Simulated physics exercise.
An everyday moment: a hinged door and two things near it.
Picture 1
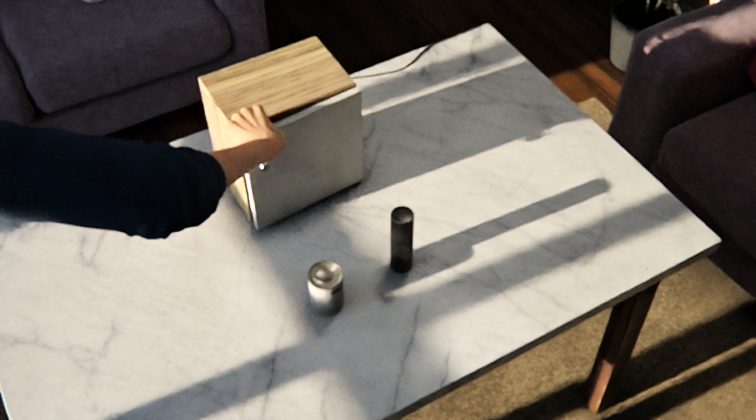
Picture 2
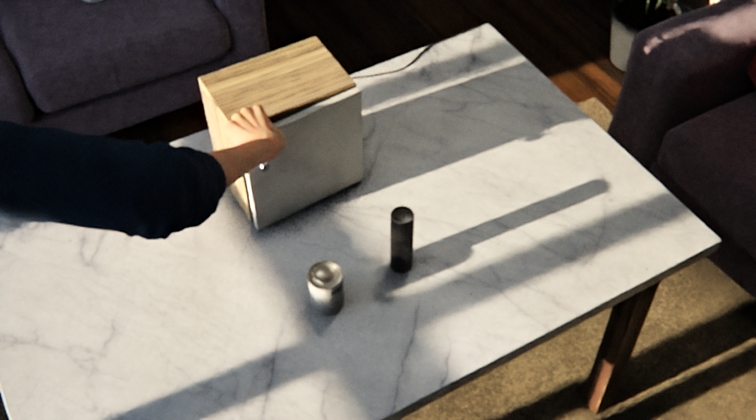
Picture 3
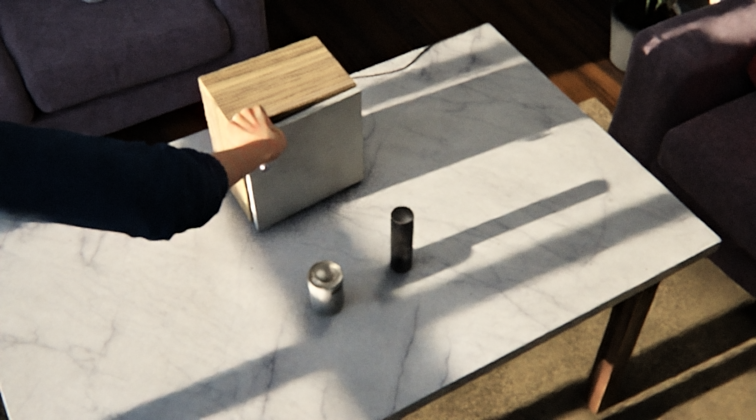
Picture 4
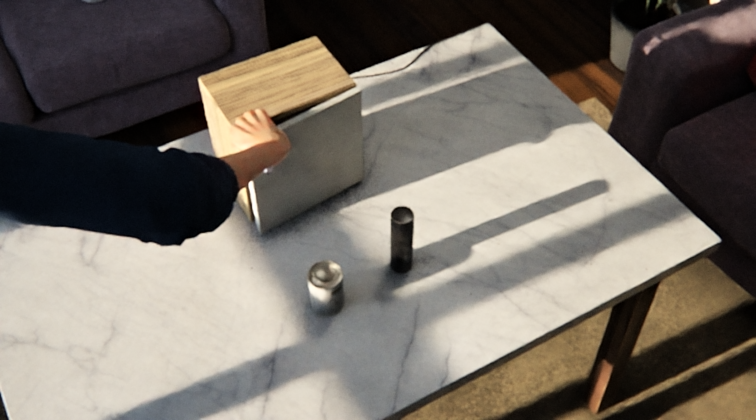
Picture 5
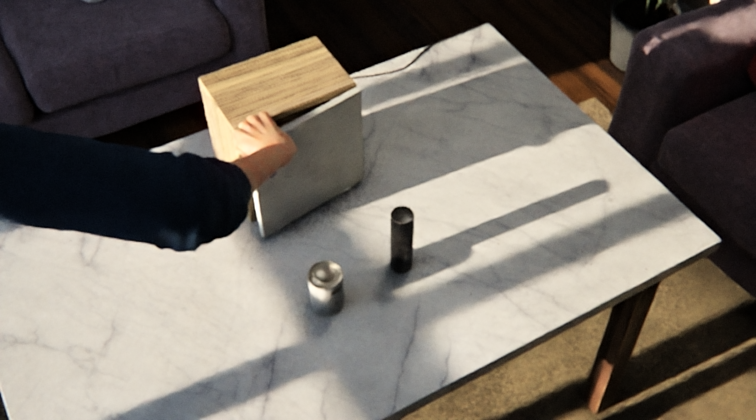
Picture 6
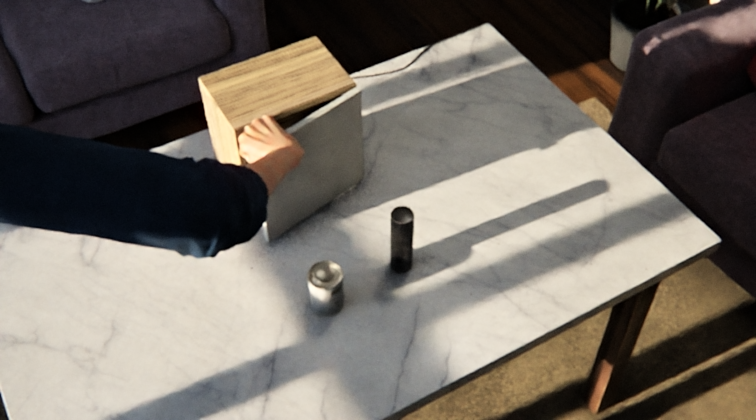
A hand in a dark sleeve gripped the left edge of a wooden box's pale door and slowly pulled it slightly open, while a black cylinder and a small silvery tin stood still on the marble table.
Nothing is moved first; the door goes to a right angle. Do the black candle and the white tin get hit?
Here the black candle gets shoved and the white tin stays untouched.
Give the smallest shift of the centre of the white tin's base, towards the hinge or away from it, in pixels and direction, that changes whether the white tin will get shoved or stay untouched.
Some 16 pixels, up.
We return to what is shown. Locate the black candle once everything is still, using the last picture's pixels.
At about (434, 230).
Then, 1.92 s after the last picture, door 78° open; black candle moved a little near (410, 239); white tin at rest near (326, 289).
At rest, the black candle is pushed along, near (434, 230); the white tin remains where it is, near (326, 289).
